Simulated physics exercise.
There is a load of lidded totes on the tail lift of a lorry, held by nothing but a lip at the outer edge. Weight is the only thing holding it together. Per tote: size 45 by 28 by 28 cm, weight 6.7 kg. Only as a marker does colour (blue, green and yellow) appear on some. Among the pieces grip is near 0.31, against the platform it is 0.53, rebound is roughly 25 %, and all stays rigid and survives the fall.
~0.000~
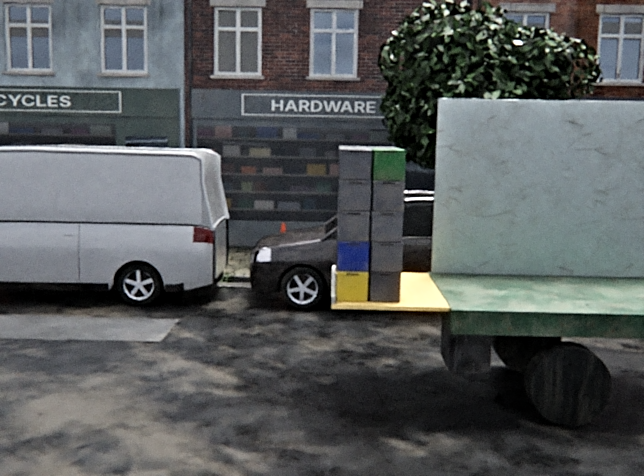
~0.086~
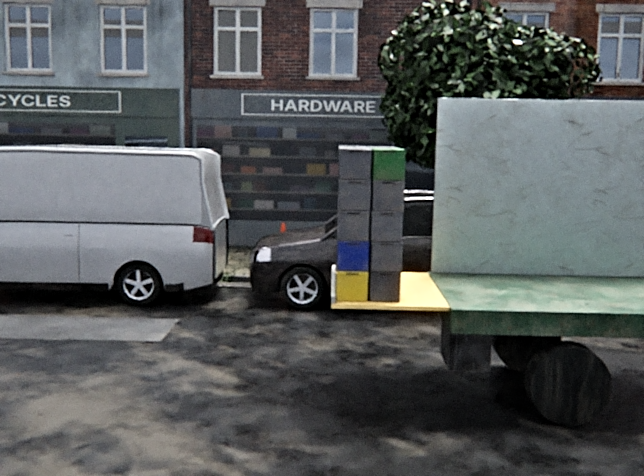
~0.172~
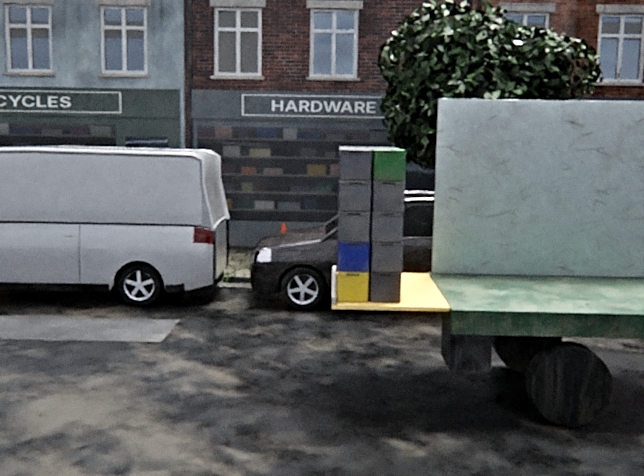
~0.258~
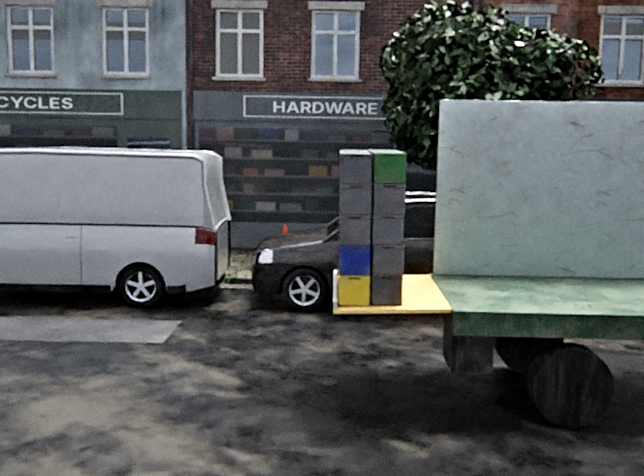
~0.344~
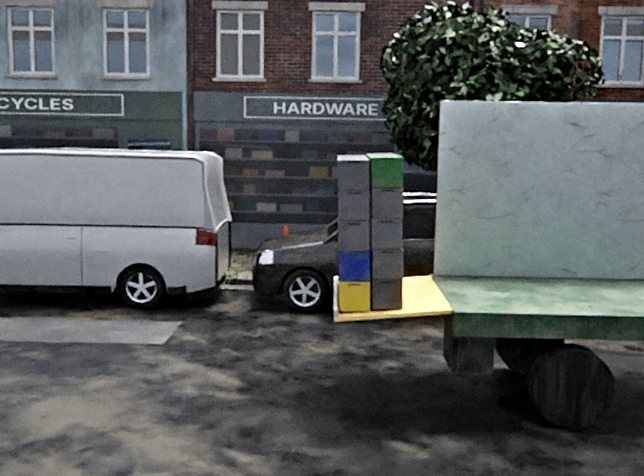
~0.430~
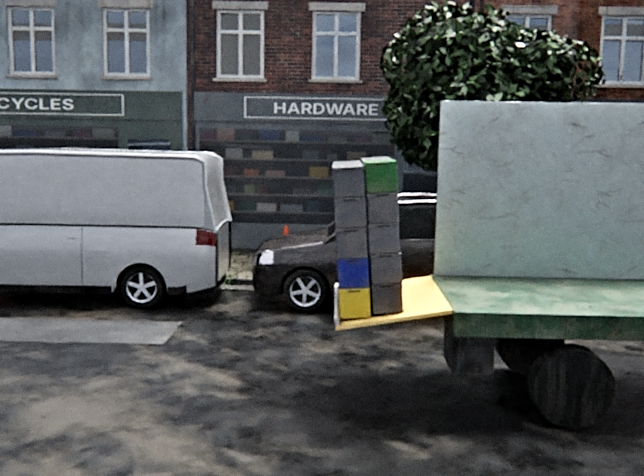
The clip shows stacked totes, mostly grey with a few coloured ones, on a yellow tail lift platform behind a lorry on a shop-lined street; the platform stays level at first, then its outer end slopes downward and the stacks lean slightly left.
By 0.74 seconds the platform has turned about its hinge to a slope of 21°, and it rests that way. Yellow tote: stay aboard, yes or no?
Yes.
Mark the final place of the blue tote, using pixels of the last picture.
About pixel (274, 394).
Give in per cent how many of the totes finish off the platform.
It works out at roughly 70 per cent.
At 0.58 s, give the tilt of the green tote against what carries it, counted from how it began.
I'd estimate close to 5°.
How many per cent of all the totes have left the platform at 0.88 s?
By that time it is 30 percent.
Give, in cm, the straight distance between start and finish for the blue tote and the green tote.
The blue one ends around 150 cm from its start and the green one around 330 cm.
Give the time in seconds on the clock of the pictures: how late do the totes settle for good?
Roughly 4.0 s.
By 0.58 s, slope 17°; none of the 30 totes off the platform, 30 disturbed; yellow tote tilted 5°; blue tote tilted 5°.
By 0.88 s, slope 21°; 9 of the 30 totes off the platform; yellow tote tilted 13°; blue tote tilted 19°.
By 1.26 s, slope 21°; 21 of the 30 totes off the platform; yellow tote tilted 15°; green tote on its side.
By 2.04 s, slope 21°; 21 of the 30 totes off the platform; yellow tote tilted 16°; green tote on its side.
When it is over (4.3 s), slope 21°; 21 of the 30 totes off the platform; yellow tote tilted 15°; green tote on its side; blue tote on its side. In pixels of the last frame, middles, yellow tote near (351, 316), green tote near (114, 413).
